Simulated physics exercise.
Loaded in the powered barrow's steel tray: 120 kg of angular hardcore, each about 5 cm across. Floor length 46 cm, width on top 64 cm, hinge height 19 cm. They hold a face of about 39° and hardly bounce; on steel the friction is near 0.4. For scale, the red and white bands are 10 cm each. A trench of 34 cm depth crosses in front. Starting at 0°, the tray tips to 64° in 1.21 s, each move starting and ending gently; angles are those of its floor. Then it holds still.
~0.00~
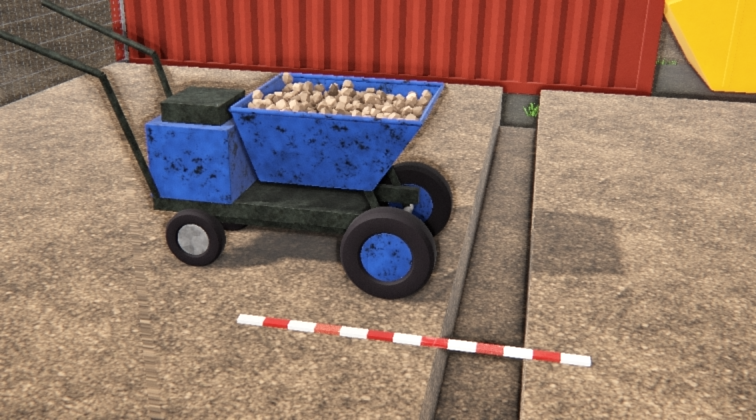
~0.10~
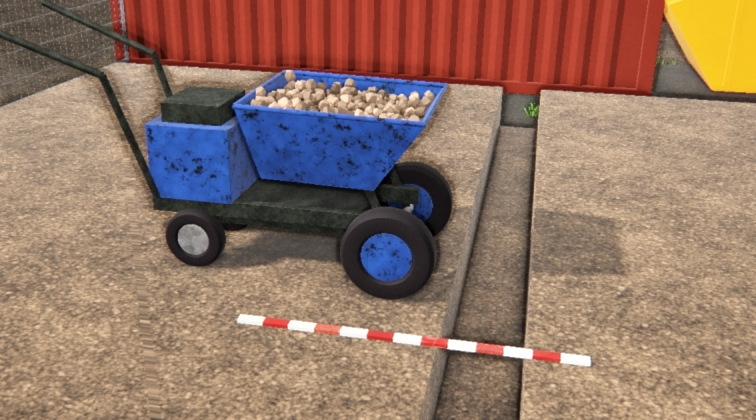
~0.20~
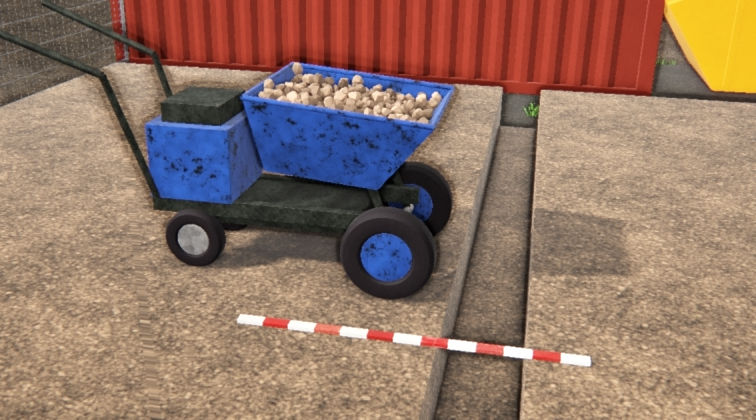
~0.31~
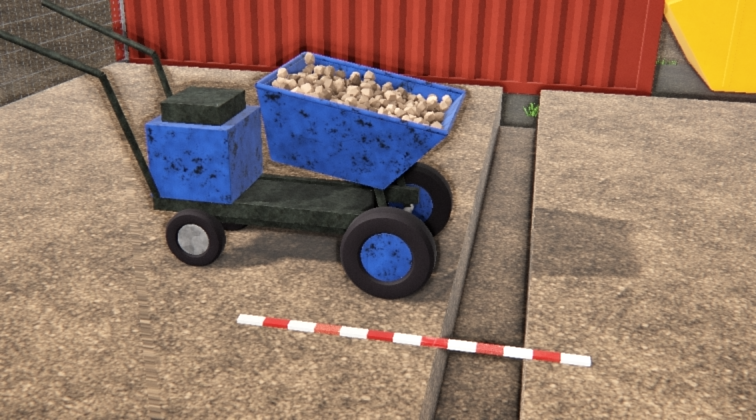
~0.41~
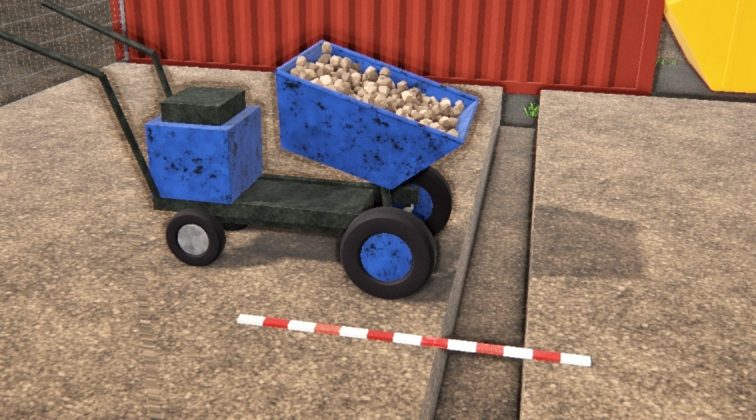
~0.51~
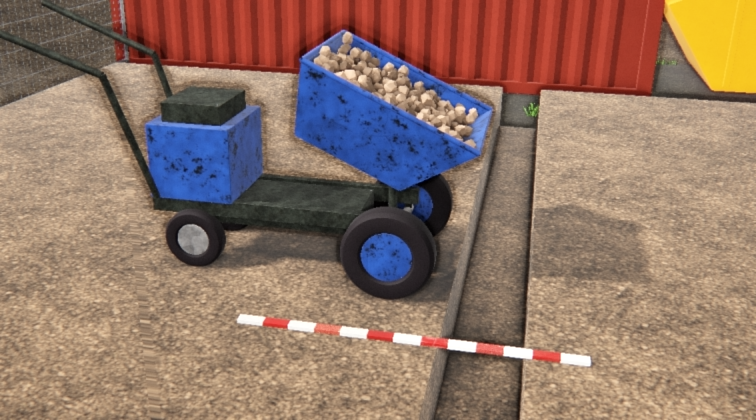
A blue tray heaped with pale, rounded stones tilts on a small powered barrow, seen from slightly above on a brown, gritty paved yard. The barrow has dark handles at left and blue-hubbed front wheels, with a red container behind, a yellow shape at upper right, and a red-and-white banded pole across a narrow trench. The tray's left end rises steadily, its right lip leaning toward the trench, while barrow and camera stay still.
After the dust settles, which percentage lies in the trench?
Close to 4 in a hundred.
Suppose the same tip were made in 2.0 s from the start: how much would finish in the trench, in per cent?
It would be near 5 per cent.
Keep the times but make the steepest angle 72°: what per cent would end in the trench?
It would be near 20 per cent.
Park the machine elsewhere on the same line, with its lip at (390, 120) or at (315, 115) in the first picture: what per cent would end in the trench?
Near 20 per cent from the first place, 30 from the second.
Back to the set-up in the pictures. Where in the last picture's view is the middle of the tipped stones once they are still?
Around (574, 277).
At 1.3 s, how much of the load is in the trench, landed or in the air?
About 0 per cent by then.
After 0.9 s the floor is at 54°; 100 % in the tray; the foremost stones are at (515, 190).
After 1.3 s the floor is at 64°; 90 % in the tray, 9 % past the trench; the foremost stones are at (595, 269).
After 1.7 s the floor is at 64°; 75 % in the tray, 25 % past the trench; the foremost stones are at (664, 305).
After 3.6 s the floor is at 64°; 64 % in the tray, 4 % in the trench, 32 % past the trench; the foremost stones are at (674, 281).
